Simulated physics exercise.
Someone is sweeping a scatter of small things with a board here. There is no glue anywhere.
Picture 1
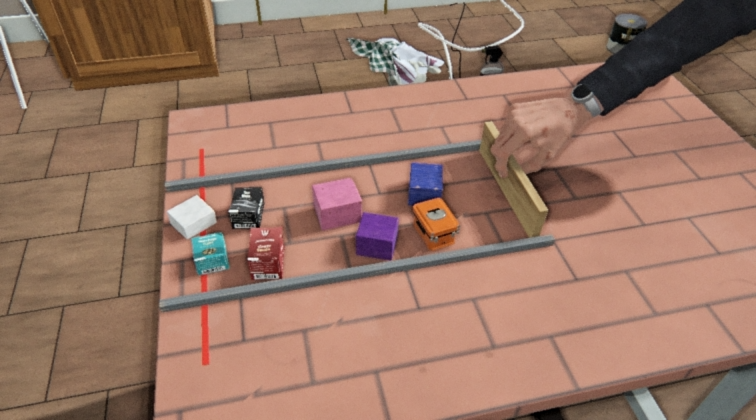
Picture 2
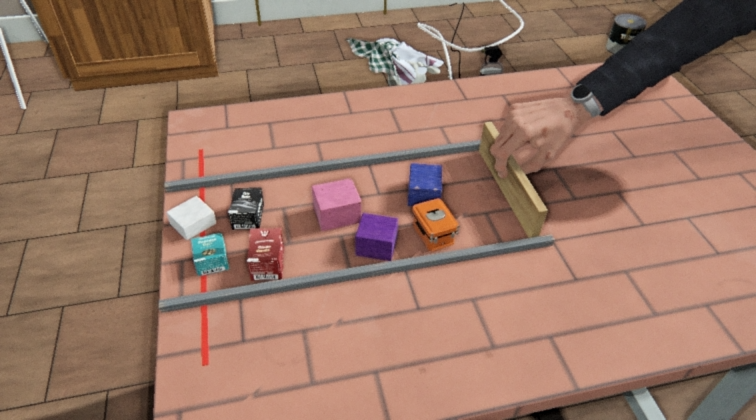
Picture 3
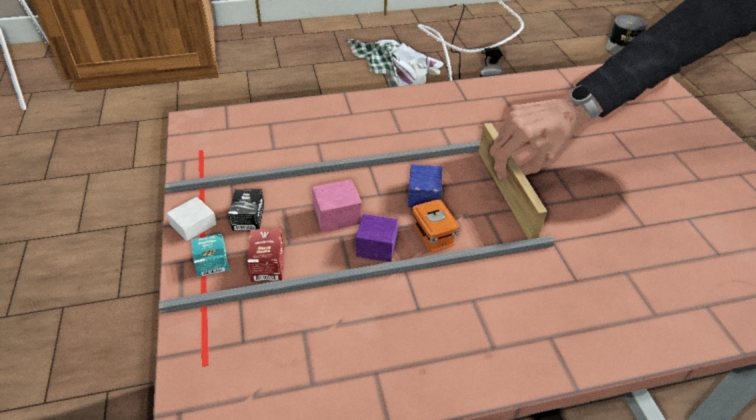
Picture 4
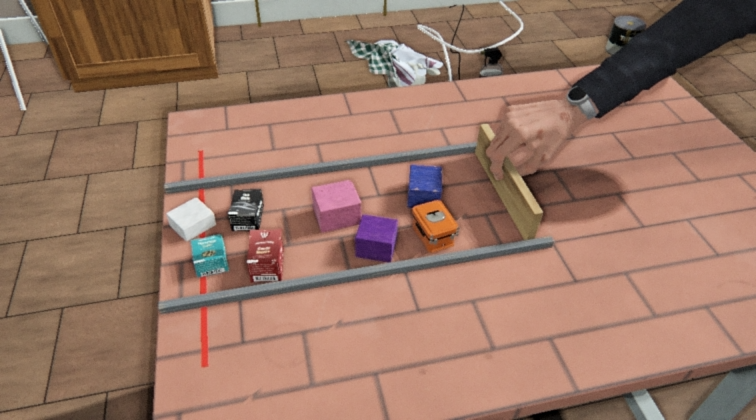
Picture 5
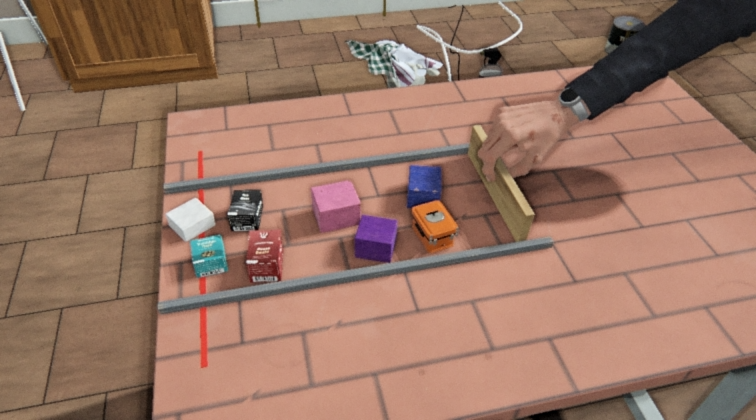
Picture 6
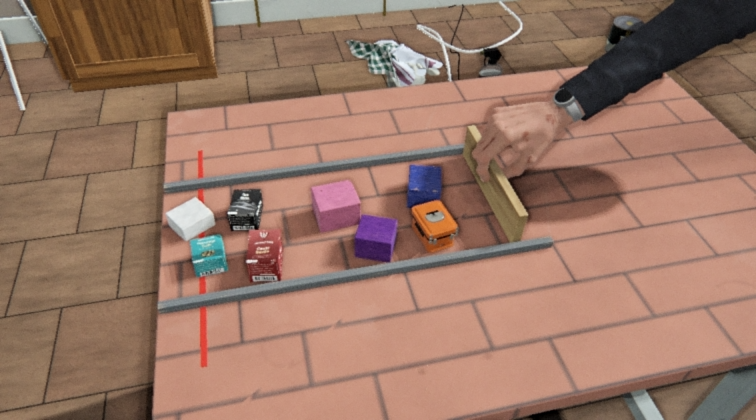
On a brick-patterned tabletop, small blocks and boxes in white, turquoise, black, red, pink, purple, blue and orange sit between two grey rails, near a red line at left. A hand holds a wooden board upright at right, at first nearly still, then slides it slightly left while the objects stay put.
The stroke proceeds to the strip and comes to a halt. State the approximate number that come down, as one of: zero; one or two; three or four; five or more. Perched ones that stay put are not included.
Approximate number down: Five or more.
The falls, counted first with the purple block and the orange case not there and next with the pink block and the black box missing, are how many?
Fallen: 4 in the first try, 4 in the other.
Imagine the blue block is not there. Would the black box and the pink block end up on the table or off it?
The black box ends up below while the pink block stays up top.
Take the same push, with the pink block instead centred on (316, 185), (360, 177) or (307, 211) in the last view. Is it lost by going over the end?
Each try in turn, the pink block is safe, then is safe, then is gone.
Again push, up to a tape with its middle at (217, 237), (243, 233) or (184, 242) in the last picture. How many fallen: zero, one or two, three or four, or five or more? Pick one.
So, taking them in turn, I'd give 3 or 4; either three or four; five or more.
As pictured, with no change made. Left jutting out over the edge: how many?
I'd say 0 of them.
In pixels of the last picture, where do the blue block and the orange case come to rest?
Final positions - blue block around (182, 225), orange case around (183, 265).
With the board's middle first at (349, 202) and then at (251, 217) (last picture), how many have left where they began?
Well, it's 4 at the first one and 8 at the second.
Soon after, none off yet; white block at rest near (191, 219); turquoise box at rest near (209, 255); black box at rest near (246, 210).
Then, none off yet; white block moved a little near (172, 220); turquoise box moved about its own width near (188, 258); black box moved about its own width near (208, 217).
By the end, the number that fall off is five or more; fallen, purple block, pink block, red box, black box, turquoise box and white block.
